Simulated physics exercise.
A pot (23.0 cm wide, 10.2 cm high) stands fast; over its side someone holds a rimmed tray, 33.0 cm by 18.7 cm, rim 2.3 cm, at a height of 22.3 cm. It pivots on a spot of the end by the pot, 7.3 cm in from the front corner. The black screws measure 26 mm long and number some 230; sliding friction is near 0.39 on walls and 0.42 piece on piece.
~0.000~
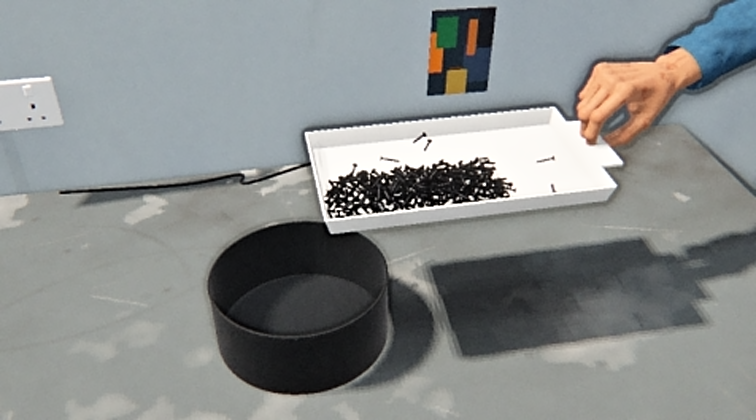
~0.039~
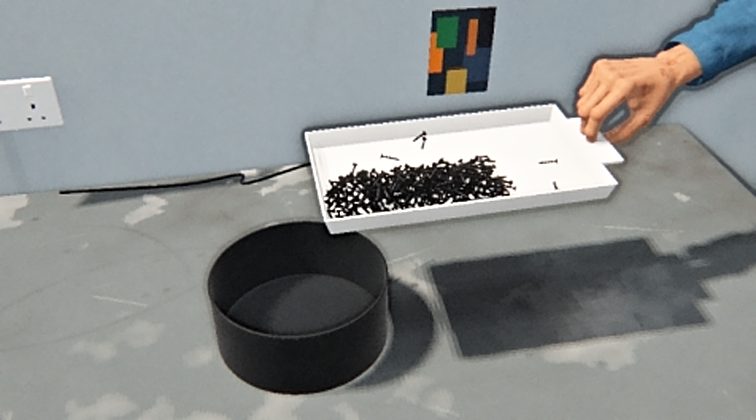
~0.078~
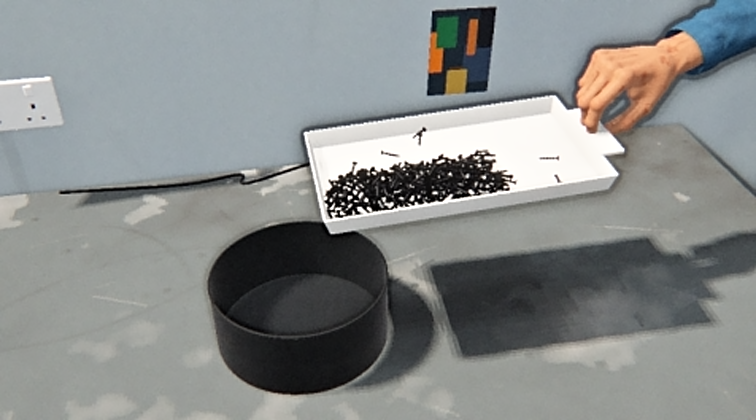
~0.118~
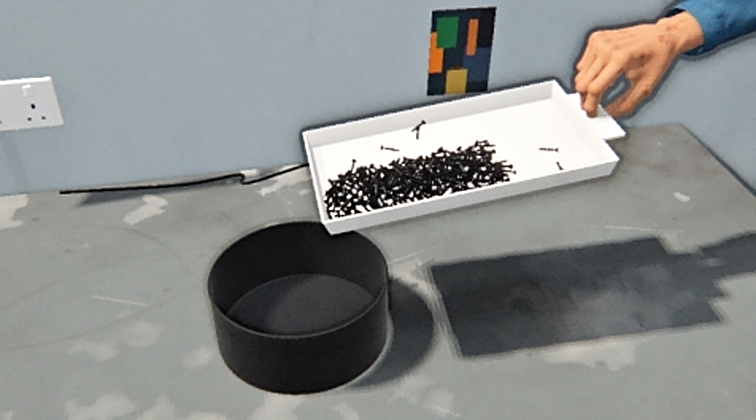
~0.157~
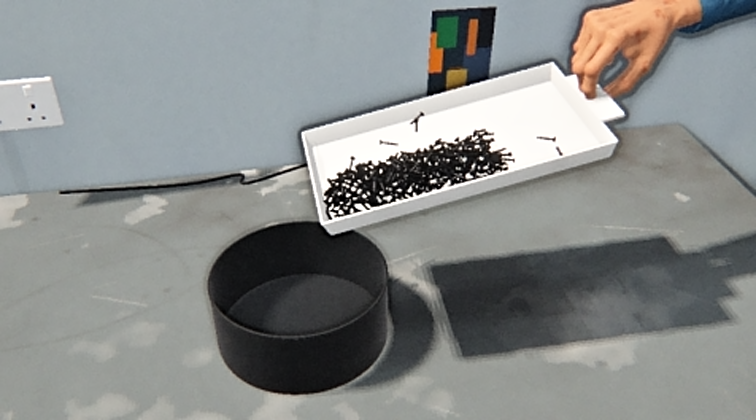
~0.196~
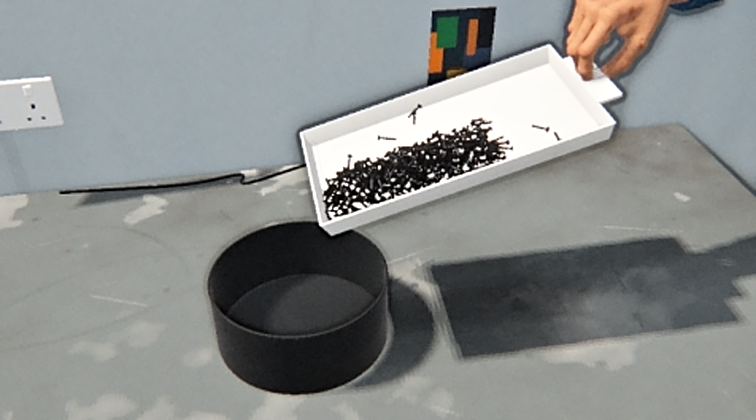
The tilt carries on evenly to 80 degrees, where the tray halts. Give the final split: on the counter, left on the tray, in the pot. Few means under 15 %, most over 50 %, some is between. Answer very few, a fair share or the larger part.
Counter: Very few, tray: Very few, pot: The larger part.
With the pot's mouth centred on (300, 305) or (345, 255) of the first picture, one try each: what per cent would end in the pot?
About 95 and 40 per cent.
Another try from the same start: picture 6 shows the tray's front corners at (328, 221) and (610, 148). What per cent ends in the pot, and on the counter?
Pot 85, counter 10.
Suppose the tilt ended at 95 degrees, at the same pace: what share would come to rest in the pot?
Then about 95 per cent.
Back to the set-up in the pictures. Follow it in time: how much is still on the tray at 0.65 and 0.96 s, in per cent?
About 90, 15.
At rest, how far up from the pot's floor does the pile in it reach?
Roughly 2.5 cm.
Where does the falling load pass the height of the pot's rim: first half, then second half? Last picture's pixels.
First near (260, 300), later near (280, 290).
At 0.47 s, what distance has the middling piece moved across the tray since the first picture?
About 4 cm.
After 0.47 s, tilt 48 degrees; the tray holds 100 %, the pot 0 %.
After 0.65 s, tilt 69 degrees; the tray holds 90 %, the pot 0 %.
After 0.96 s, tilt 80 degrees; the tray holds 15 %, the pot 70 %.
By 2.4 s all is still; counter 5 %, tray 0 %, pot 95 %.
